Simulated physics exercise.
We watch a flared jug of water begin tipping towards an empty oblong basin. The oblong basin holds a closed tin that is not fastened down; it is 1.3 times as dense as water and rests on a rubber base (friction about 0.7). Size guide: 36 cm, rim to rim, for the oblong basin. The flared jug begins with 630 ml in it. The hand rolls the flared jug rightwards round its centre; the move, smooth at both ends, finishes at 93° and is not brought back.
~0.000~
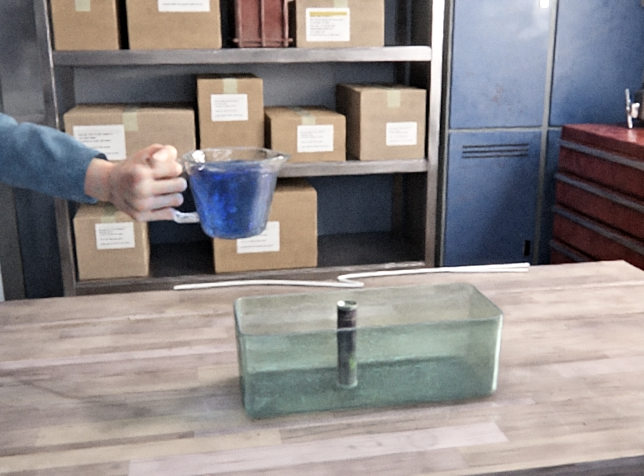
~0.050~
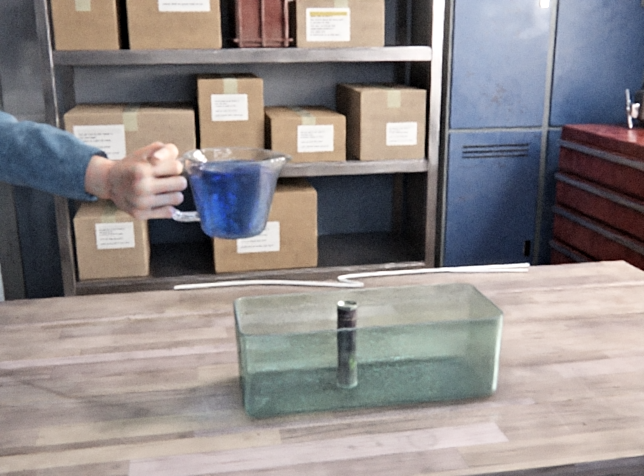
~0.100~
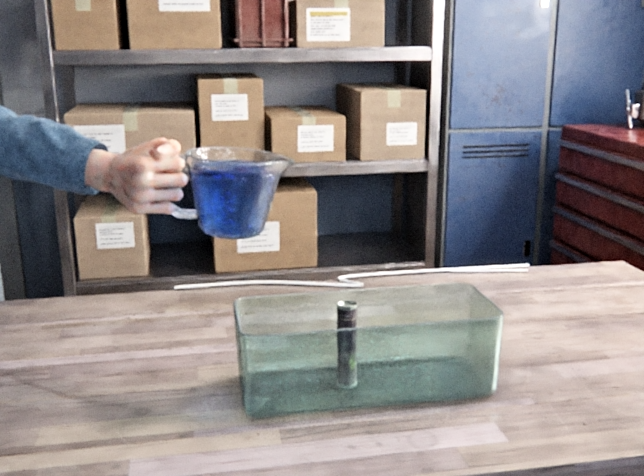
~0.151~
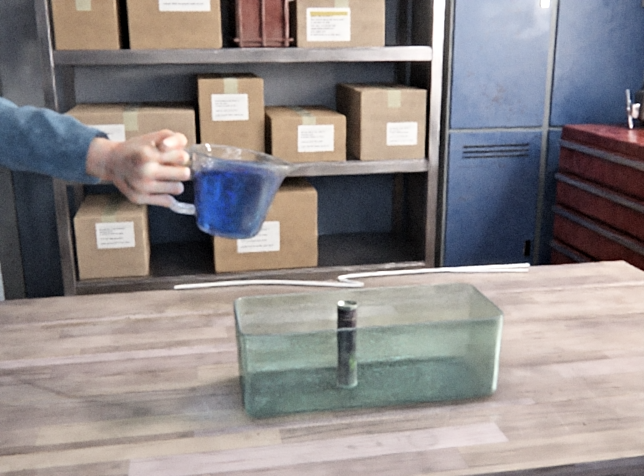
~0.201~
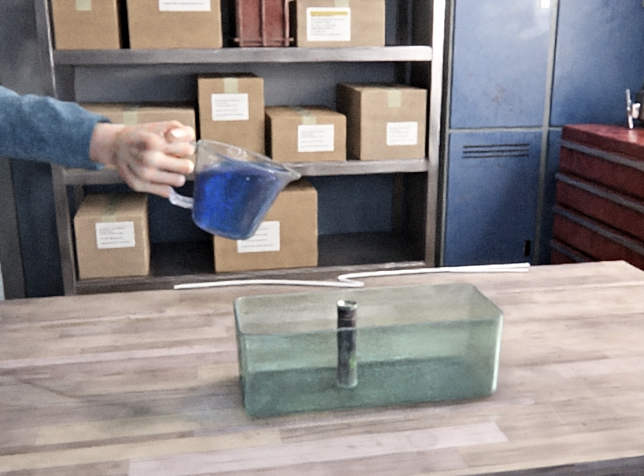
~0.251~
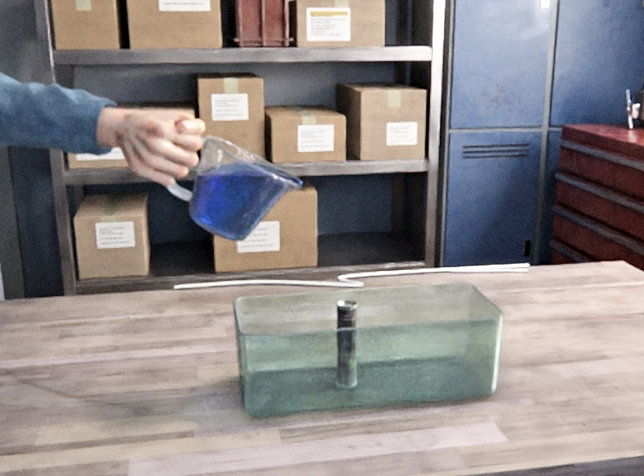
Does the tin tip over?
It goes down.
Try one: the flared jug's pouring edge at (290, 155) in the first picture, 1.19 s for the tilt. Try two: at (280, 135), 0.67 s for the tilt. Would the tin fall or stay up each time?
In the first try it comes down; in the second it comes down.
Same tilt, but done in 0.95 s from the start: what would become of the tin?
Outcome - the tin comes down.
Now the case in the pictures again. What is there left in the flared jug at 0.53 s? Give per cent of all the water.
46 %.
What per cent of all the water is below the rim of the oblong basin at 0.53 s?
Close to 16 in a hundred.
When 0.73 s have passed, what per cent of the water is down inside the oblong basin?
74 per cent, give or take a little.
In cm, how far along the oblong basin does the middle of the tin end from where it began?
It finishes around 9.5 cm from where it began.
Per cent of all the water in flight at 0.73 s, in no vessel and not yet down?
About 16 percent.
Then, 0.53 s in, the tilt is 83° and 46 per cent is still to pour; the tin stands where it began.
Then, 0.73 s in, the tilt is 93° and 10 per cent is still to pour; the tin stands 2 cm from where it began.
Then, 0.94 s in, the tilt is 93° and 1 per cent is still to pour; the tin leans 45°.
Then, 1.17 s in, the tilt is 93° and 0 per cent is still to pour; the tin lies on its side.
Finally, the tin lies on its side.
